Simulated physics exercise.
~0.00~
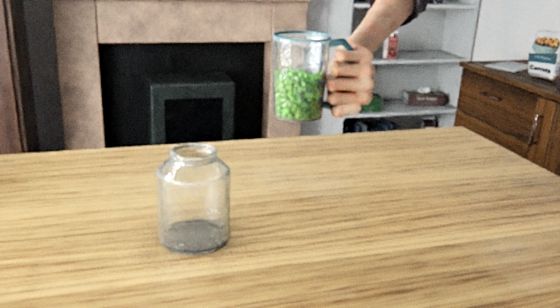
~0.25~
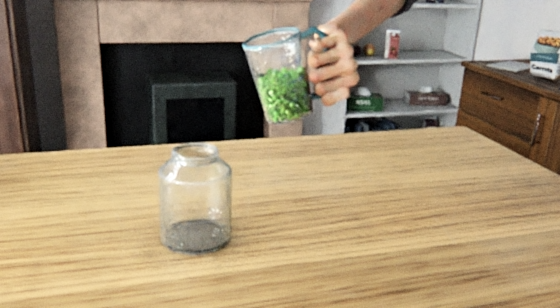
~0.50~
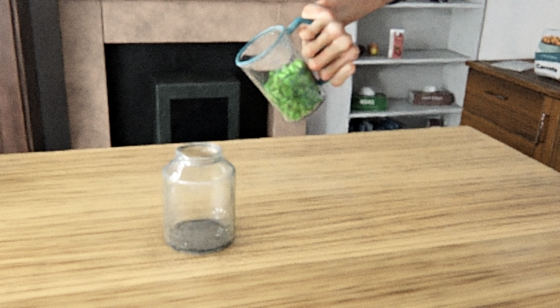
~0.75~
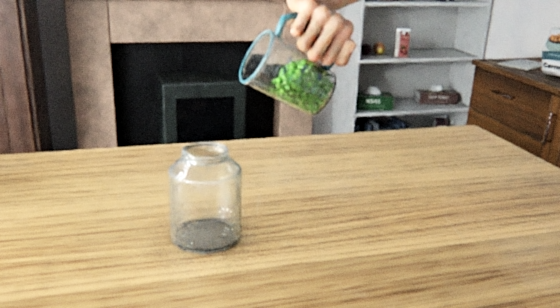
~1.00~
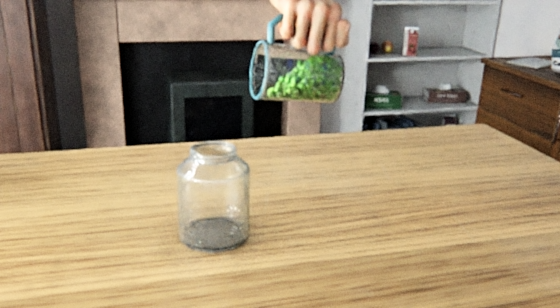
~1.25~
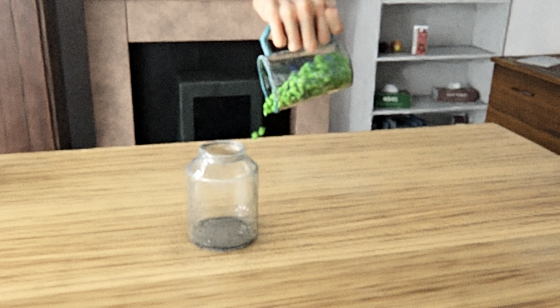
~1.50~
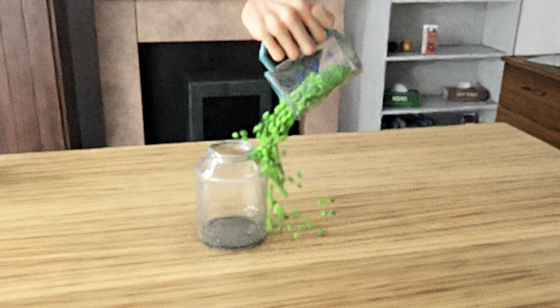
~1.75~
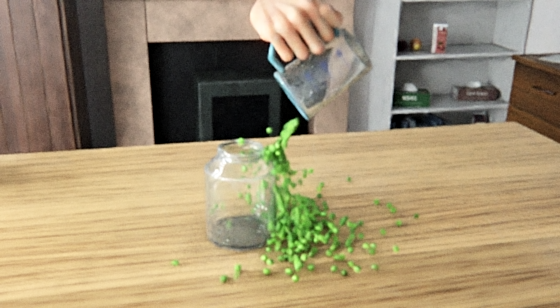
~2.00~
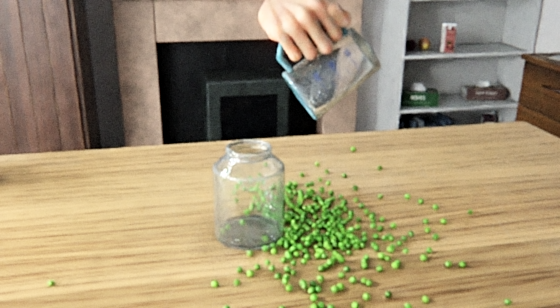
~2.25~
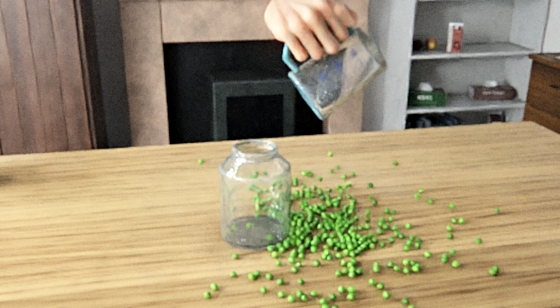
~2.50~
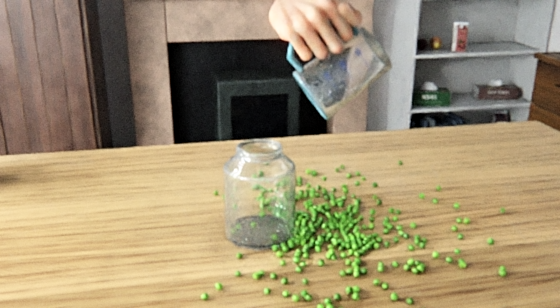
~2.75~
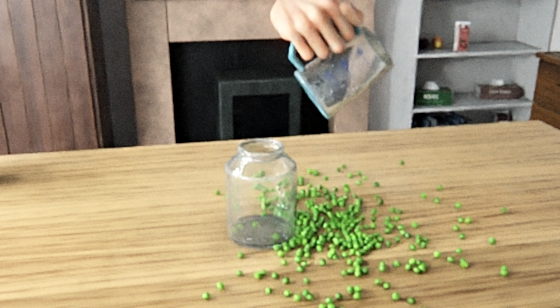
A hand carried a clear glass cup of green peas toward an open jar on a wooden table and tipped it over, but the peas tumbled down beside the jar and scattered across the tabletop, leaving the jar empty.
